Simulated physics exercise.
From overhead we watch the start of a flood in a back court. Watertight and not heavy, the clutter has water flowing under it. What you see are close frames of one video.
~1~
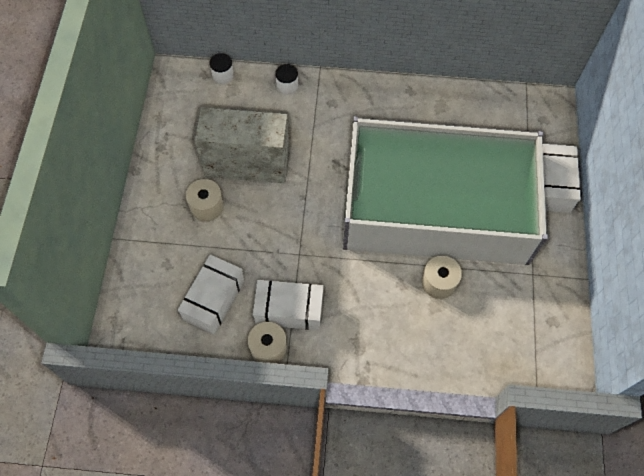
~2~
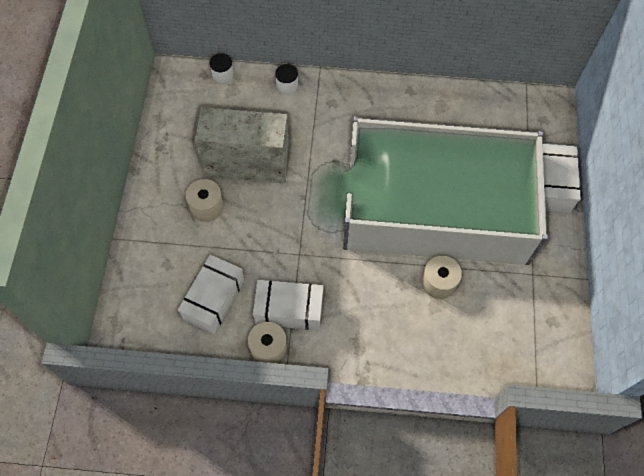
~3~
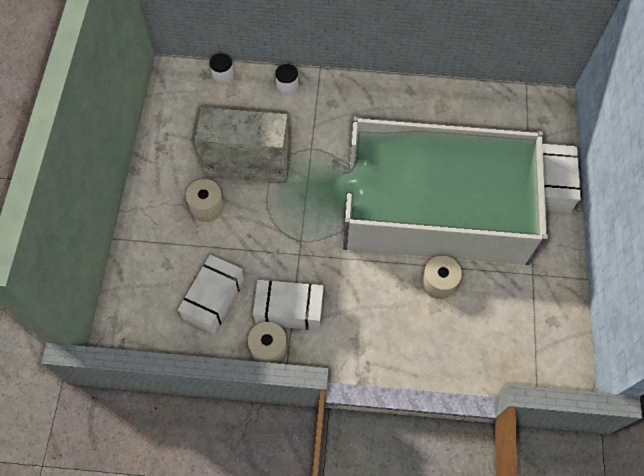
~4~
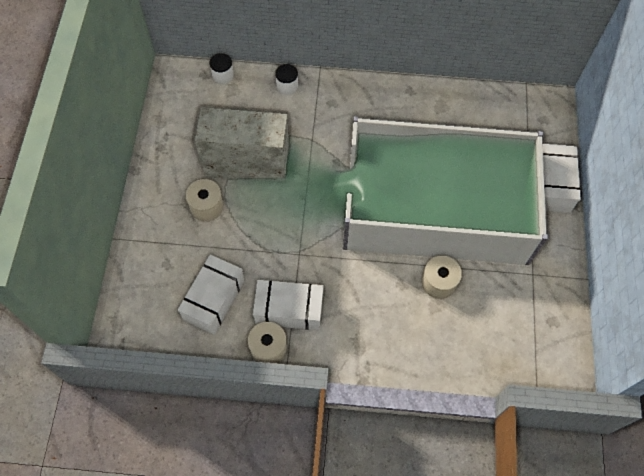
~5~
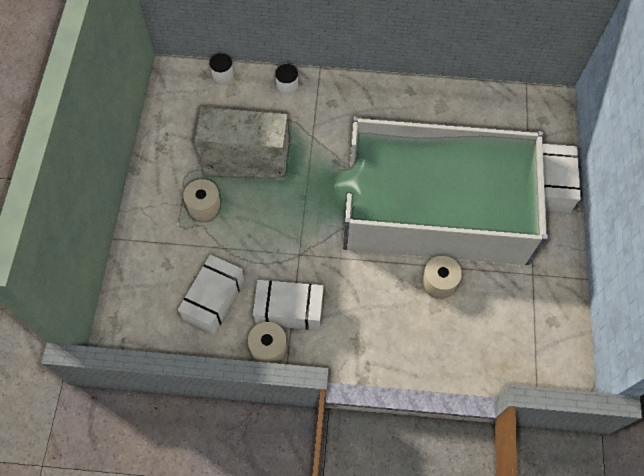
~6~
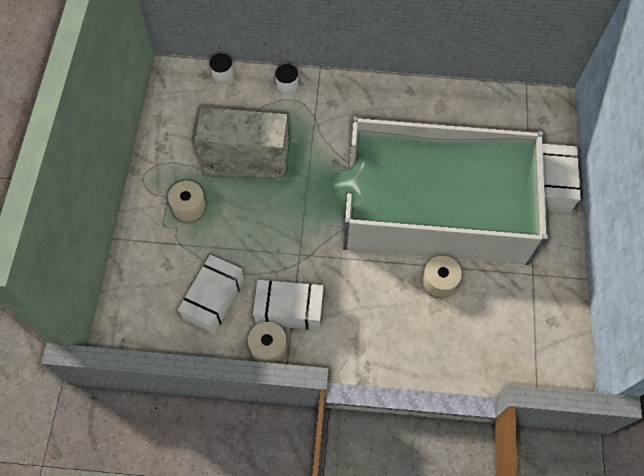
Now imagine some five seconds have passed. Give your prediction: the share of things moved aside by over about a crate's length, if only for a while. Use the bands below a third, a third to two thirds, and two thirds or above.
It falls two thirds or above.
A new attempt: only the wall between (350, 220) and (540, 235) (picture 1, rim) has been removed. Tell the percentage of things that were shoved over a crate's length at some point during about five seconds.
About 60 %.
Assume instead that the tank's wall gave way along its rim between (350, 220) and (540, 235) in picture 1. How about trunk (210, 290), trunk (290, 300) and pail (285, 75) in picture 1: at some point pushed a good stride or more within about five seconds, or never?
Each in turn, ends up that far off, ends up that far off, never travels that far.
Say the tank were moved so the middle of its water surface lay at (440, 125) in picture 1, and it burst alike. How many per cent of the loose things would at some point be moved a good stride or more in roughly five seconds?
Around 60 in a hundred.
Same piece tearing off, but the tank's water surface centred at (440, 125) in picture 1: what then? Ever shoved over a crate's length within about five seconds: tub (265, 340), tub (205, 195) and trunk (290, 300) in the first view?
Well, the first one got driven a long way, the second didn't get far, and the third got driven a long way.
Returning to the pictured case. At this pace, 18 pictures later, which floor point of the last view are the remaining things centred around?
The mean position lies close to (309, 246).
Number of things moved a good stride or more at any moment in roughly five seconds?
Counting them up gives 6.
A moment on, 1 of 8 are well off their spots; 0 afloat.
Next, 3 of 8 are well off their spots; 3 afloat.
Later, 4 of 8 are well off their spots; 4 afloat.
In the end, 6 of 8 are well off their spots, and 6 have been at some point; 4 afloat.
